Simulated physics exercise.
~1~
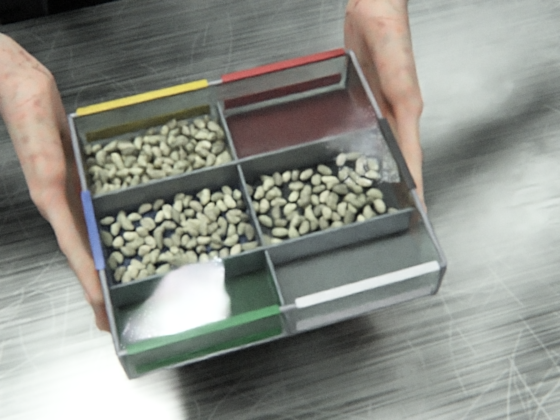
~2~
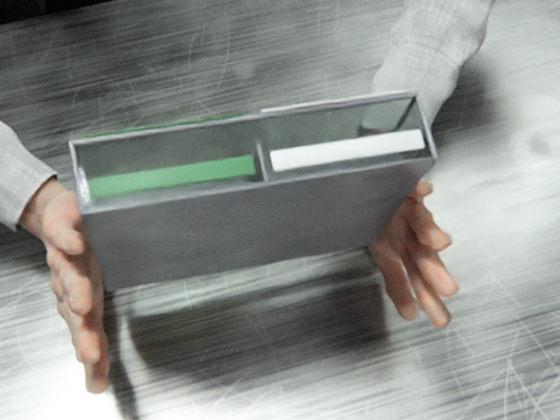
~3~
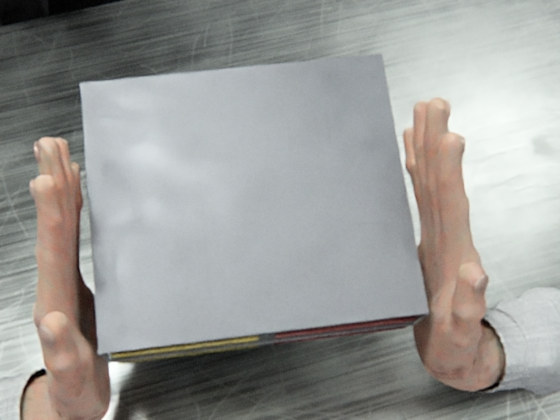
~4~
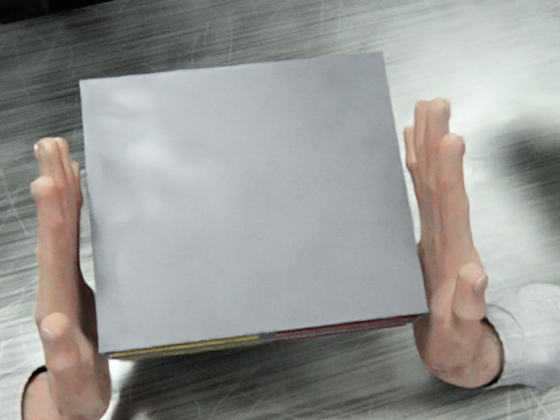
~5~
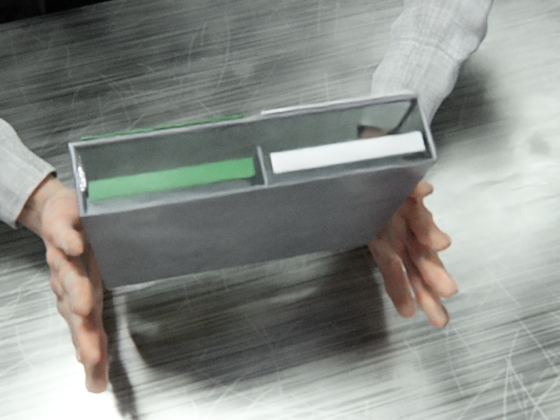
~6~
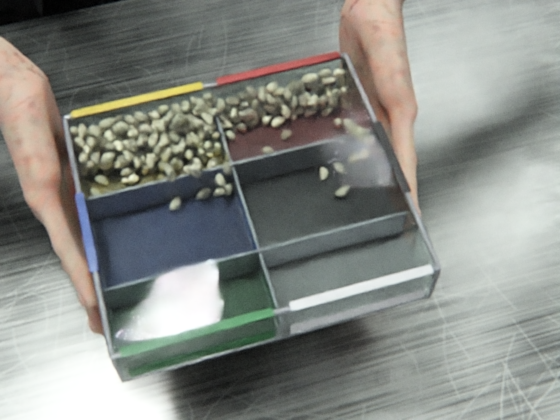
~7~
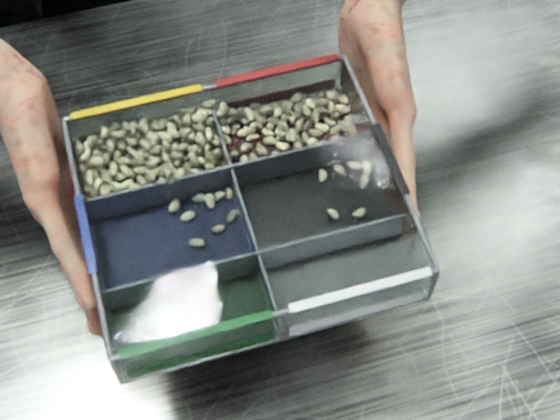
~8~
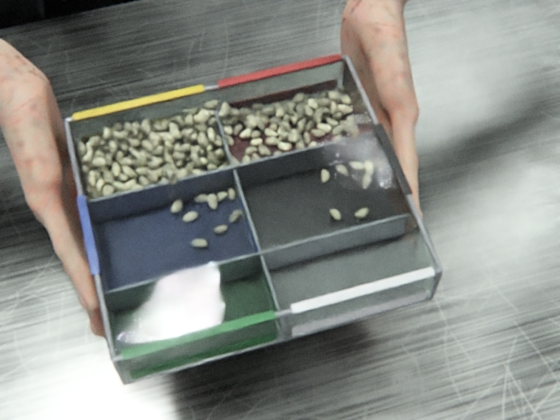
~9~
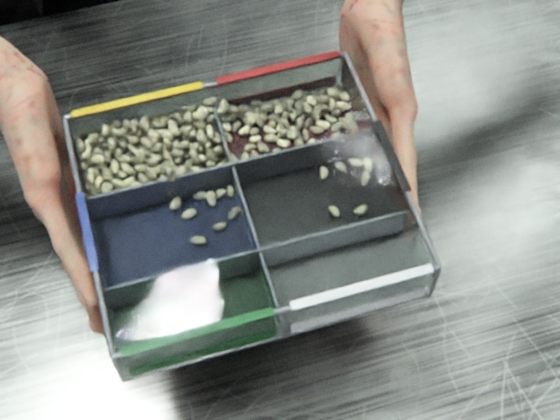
The clip shows two hands holding a divided tray of pale beans, tipping it over until its underside faces the viewer, then turning it back level. Finally it is held still, with most beans in the yellow and red compartments and a few in the blue and black ones.
